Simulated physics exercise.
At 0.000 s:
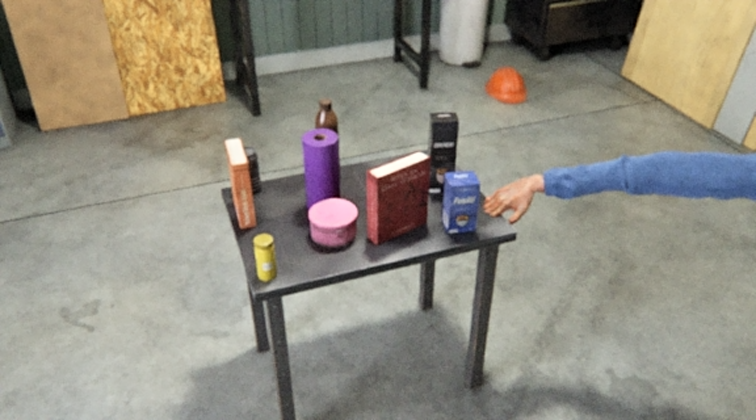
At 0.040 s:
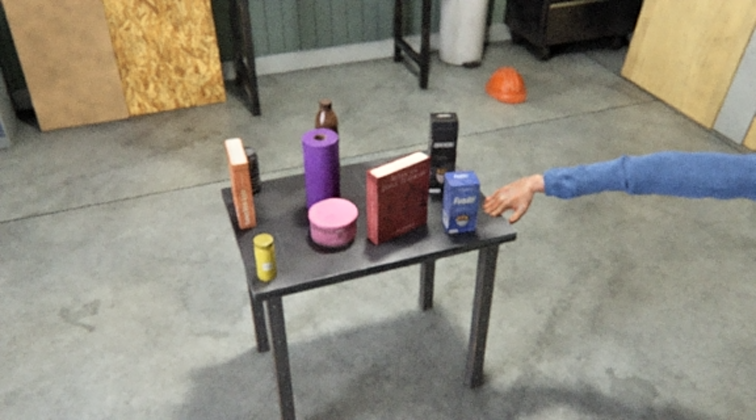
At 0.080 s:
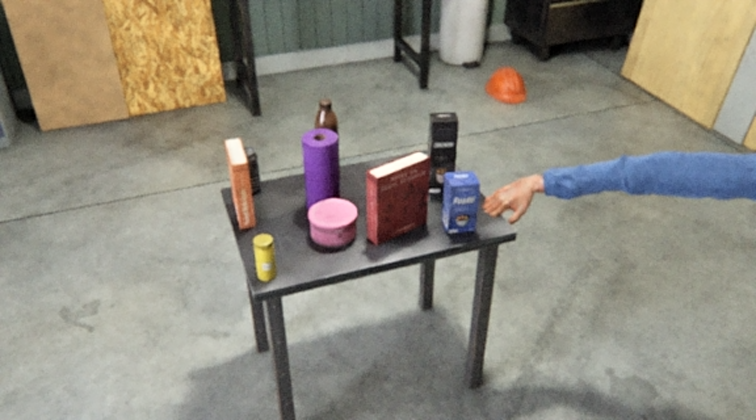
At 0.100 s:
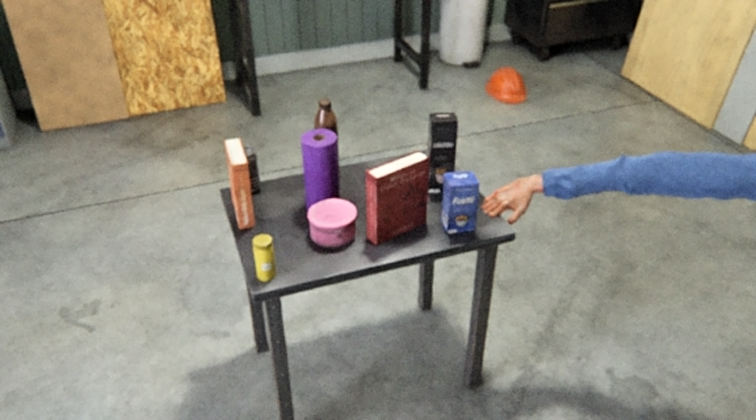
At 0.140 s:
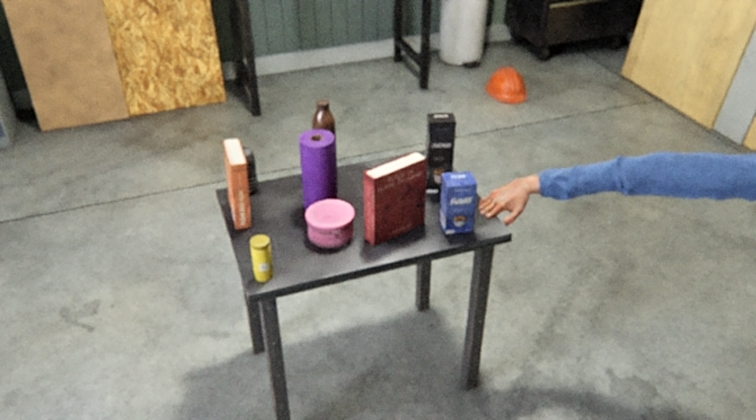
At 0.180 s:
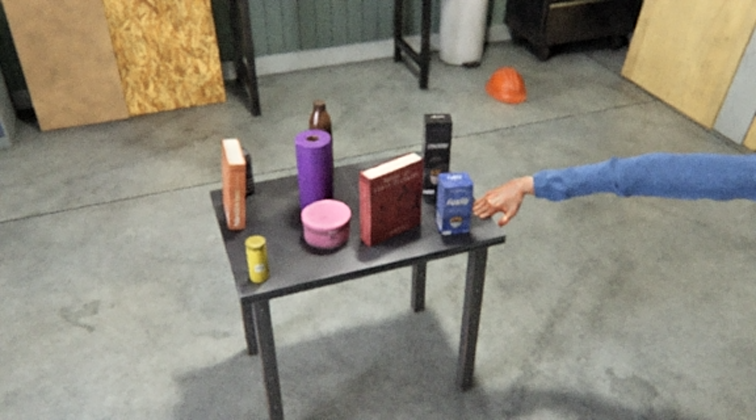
The video shows a small dark table crowded with books, cartons, a purple roll, a pink tub and a yellow shaker. A hand at the right stays near the blue carton, then moves slightly left as the table shifts left.
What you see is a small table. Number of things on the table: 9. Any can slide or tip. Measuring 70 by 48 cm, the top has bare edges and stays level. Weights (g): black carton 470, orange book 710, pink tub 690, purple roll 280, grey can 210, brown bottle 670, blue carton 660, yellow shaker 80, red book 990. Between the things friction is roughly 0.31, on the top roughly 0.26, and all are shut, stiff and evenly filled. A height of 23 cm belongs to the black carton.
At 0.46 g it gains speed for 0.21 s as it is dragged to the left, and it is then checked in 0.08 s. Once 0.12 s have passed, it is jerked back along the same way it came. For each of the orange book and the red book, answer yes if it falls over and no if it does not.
Orange book: Yes; red book: No.
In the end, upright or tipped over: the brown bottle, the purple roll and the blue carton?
Well, the brown bottle holds steady, the purple roll holds steady, and the blue carton holds steady.
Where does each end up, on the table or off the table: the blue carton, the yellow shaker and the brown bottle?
Afterwards, the blue carton stays on its support, the yellow shaker leaves its support, and the brown bottle stays on its support.
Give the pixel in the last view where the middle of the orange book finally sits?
It ends up at about (259, 205).
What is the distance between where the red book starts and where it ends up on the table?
I'd say about 5 cm between start and finish.
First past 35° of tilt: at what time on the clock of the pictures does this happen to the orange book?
0.3 s, roughly.
After 0.38 s, table 14 cm from its start; orange book leaning 74° near (212, 206); red book slid 3 cm near (357, 207); black carton leaning 4°.
After 0.68 s, table 4 cm from its start; yellow shaker now off the table; orange book on its side near (230, 211); red book slid 7 cm near (356, 207).
After 0.78 s, grey can now off the table; orange book on its side near (248, 207); red book slid 7 cm near (371, 203).
At rest (1.4 s), off the table and tipped over, yellow shaker; tipped over on the table, black carton and orange book; not toppled but over 5 cm from the start, pink tub, grey can, blue carton and red book; the other 2 in place, give or take 5 cm. In the last view, orange book near (259, 205), red book near (379, 202).
